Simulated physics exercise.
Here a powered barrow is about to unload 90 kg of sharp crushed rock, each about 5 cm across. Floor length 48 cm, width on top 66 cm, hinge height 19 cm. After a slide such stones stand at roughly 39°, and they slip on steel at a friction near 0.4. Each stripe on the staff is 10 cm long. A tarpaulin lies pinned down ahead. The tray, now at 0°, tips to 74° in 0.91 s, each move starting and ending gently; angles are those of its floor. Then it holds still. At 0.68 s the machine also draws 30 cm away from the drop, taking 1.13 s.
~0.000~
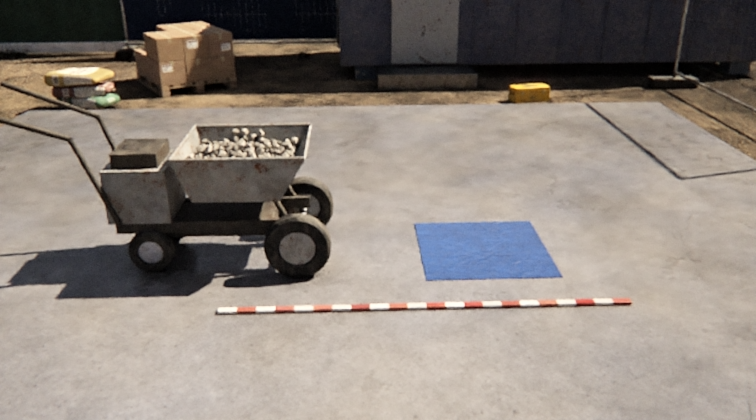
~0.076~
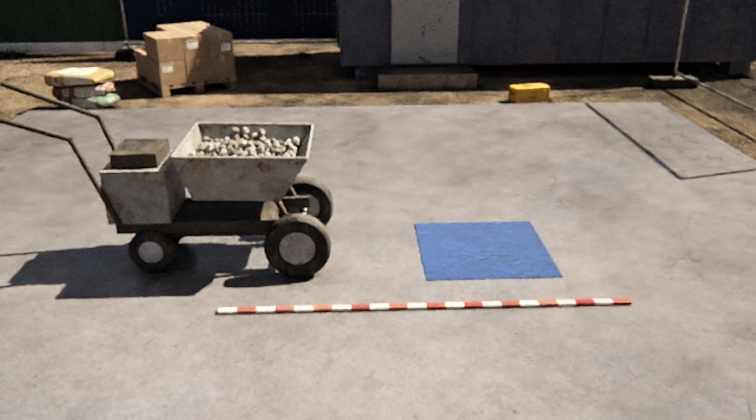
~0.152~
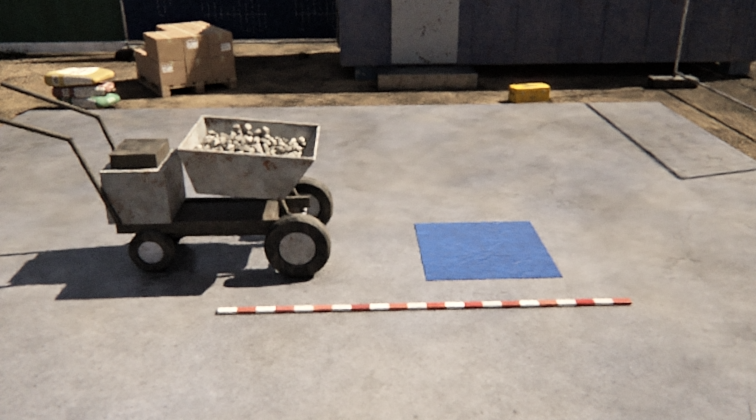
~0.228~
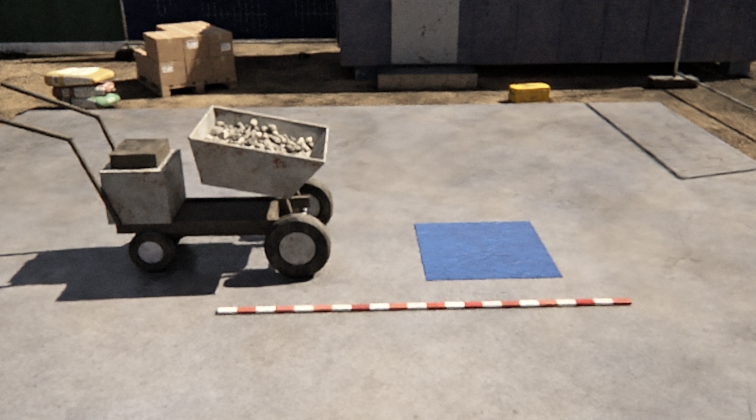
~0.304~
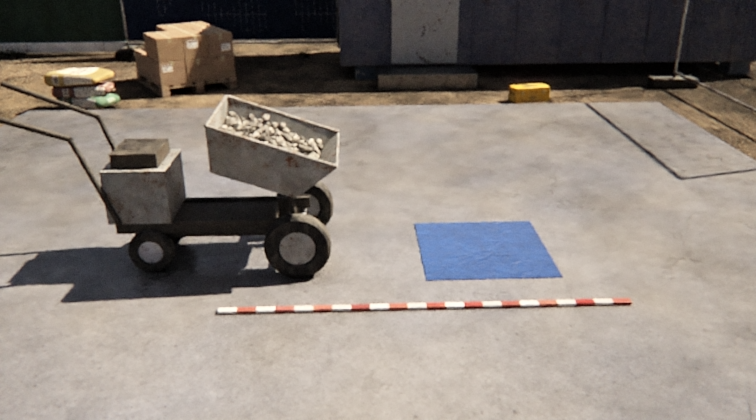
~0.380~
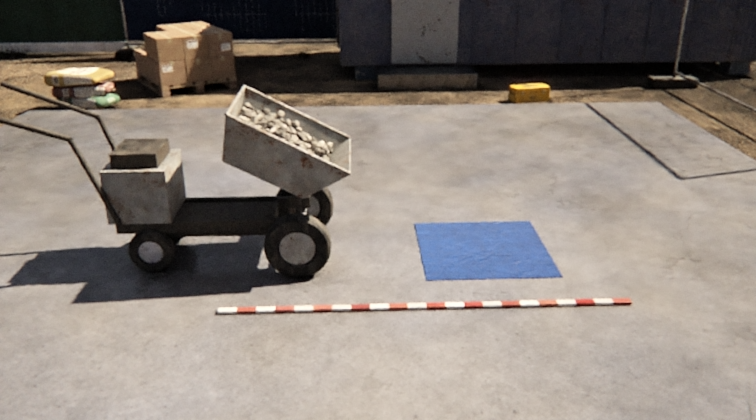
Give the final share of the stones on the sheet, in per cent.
About 25 per cent.
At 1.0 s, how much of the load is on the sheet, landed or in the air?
About 15 per cent by then.
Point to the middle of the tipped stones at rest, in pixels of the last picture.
Near (407, 247).
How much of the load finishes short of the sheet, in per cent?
About 50 per cent.
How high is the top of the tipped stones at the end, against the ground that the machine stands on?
About 16 cm above it.
After 0.7 s the floor is at 62°; 100 % in the tray; the foremost stones are at (378, 192).
After 1.0 s the floor is at 74°; 67 % in the tray, 20 % short of the sheet, 13 % on the sheet; the foremost stones are at (450, 245).
After 2.3 s the floor is at 74°; 23 % in the tray, 48 % short of the sheet, 25 % on the sheet, 5 % off the sheet elsewhere; the foremost stones are at (544, 245).
After 4.2 s the floor is at 74°; 18 % in the tray, 52 % short of the sheet, 25 % on the sheet, 5 % off the sheet elsewhere; the foremost stones are at (544, 245).
